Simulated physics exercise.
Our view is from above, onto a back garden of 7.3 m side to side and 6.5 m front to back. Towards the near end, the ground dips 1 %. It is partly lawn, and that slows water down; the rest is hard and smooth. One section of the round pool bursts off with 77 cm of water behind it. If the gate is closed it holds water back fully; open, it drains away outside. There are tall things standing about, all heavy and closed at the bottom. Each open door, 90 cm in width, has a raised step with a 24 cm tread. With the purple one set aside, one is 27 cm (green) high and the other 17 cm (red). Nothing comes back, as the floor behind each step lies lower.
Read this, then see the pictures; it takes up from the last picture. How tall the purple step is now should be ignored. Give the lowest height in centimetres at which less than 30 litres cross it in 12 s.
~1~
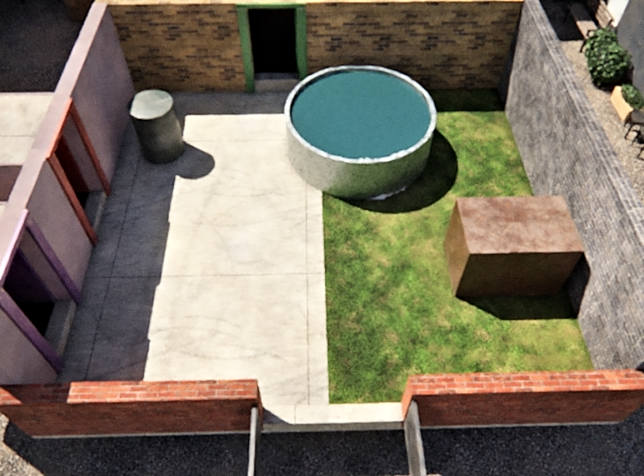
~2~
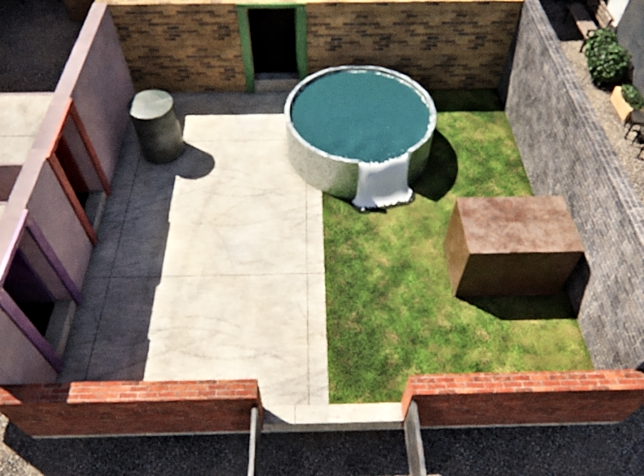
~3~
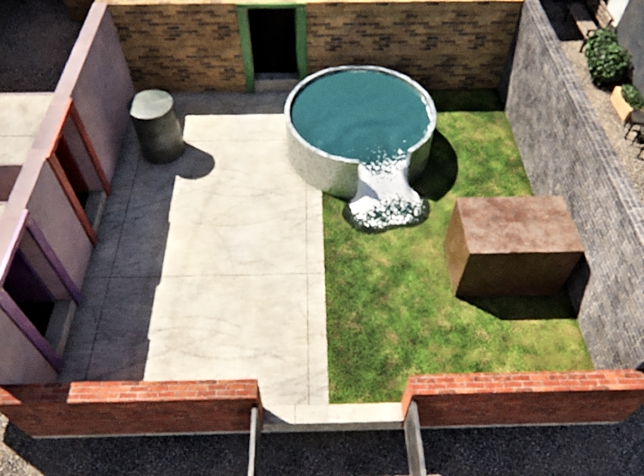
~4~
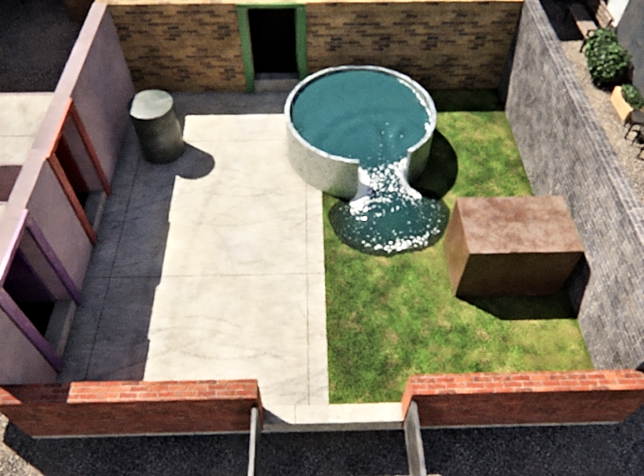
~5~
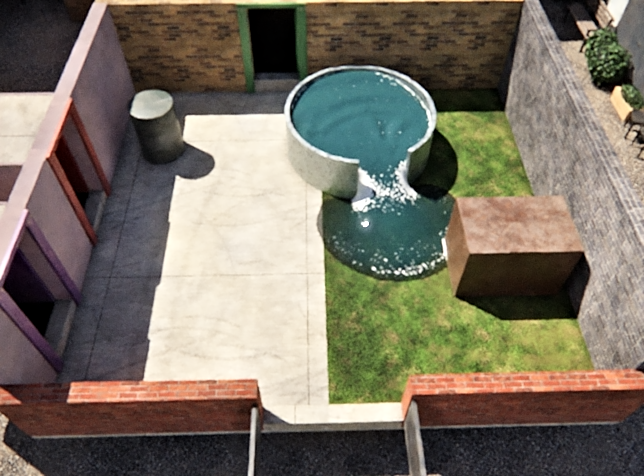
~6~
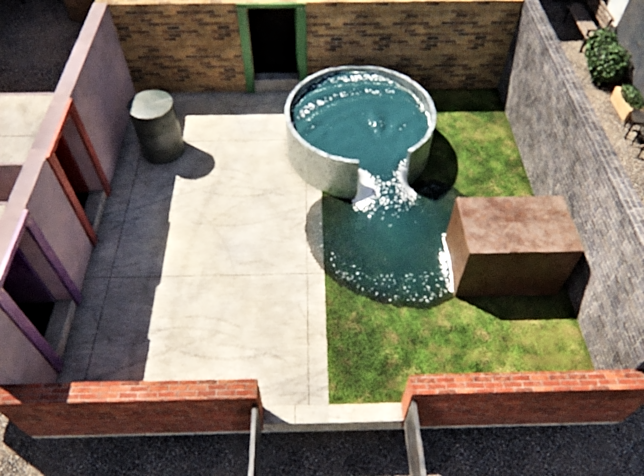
About 6 cm.
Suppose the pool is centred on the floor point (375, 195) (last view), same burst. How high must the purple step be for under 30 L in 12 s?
A minimum of about 7.0 cm.
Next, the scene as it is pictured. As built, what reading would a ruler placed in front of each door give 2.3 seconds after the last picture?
Lab note, cm: Purple 0; green 0; red 0.
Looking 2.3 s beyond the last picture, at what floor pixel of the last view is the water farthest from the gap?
In the last picture, around (132, 408).
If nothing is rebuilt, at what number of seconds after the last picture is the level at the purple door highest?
9.0 s.
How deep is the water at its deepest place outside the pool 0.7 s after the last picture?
Max depth: About 42 cm.
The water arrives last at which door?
Green.
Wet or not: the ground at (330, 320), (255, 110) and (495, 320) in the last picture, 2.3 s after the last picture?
Soaked; untouched; soaked.
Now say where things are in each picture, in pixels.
The first picture shows still water, 77 cm deep, in the round pool at (360, 114); the purple door at (41, 295) is dry.
In the second picture, the gap is at (382, 182), the front 0.3 m out at (408, 201); the back of the round pool holds 77 cm.
In the third picture, the front is at (412, 223), 0.8 m from the gap at (382, 184); 0.8 m2 of floor is wet, 77 cm left at the back.
In the fourth picture, water pours out at (382, 185) and has run 1.2 m, to (419, 247); about 9 cm deep outside, 77 cm at the back.
In the fifth picture, the front is at (416, 275), 1.7 m from the gap at (382, 184); 3.1 m2 of floor is wet, 76 cm left at the back.
In the sixth picture, the front is at (432, 302), 2.2 m from the gap at (382, 184); 4.6 m2 of floor is wet, 70 cm left at the back; the purple door at (41, 295), 5.3 m from the gap, is still 3.8 m from the nearest water.
Then, 0.7 s after the last picture water covers 25 % of the floor, deepest (42 cm) near (393, 196); it has not reached the purple door.
Then, 2.3 s after the last picture water covers 45 % of the floor, deepest (28 cm) near (393, 196); it has not reached the purple door.
Then, 11.3 s after the last picture water covers 90 % of the floor, deepest (10 cm) near (48, 411); 8 cm at the purple door, 0 litres in over its 18 cm step.
At the purple door as built, the water peaked near 9 cm, 9.1 s after the last picture.
Run again over the same 12 s with other heights there, 50 litres in over 5 cm, 15 litres over 7 cm. The limit of 30 litres is kept from about 6 cm up.
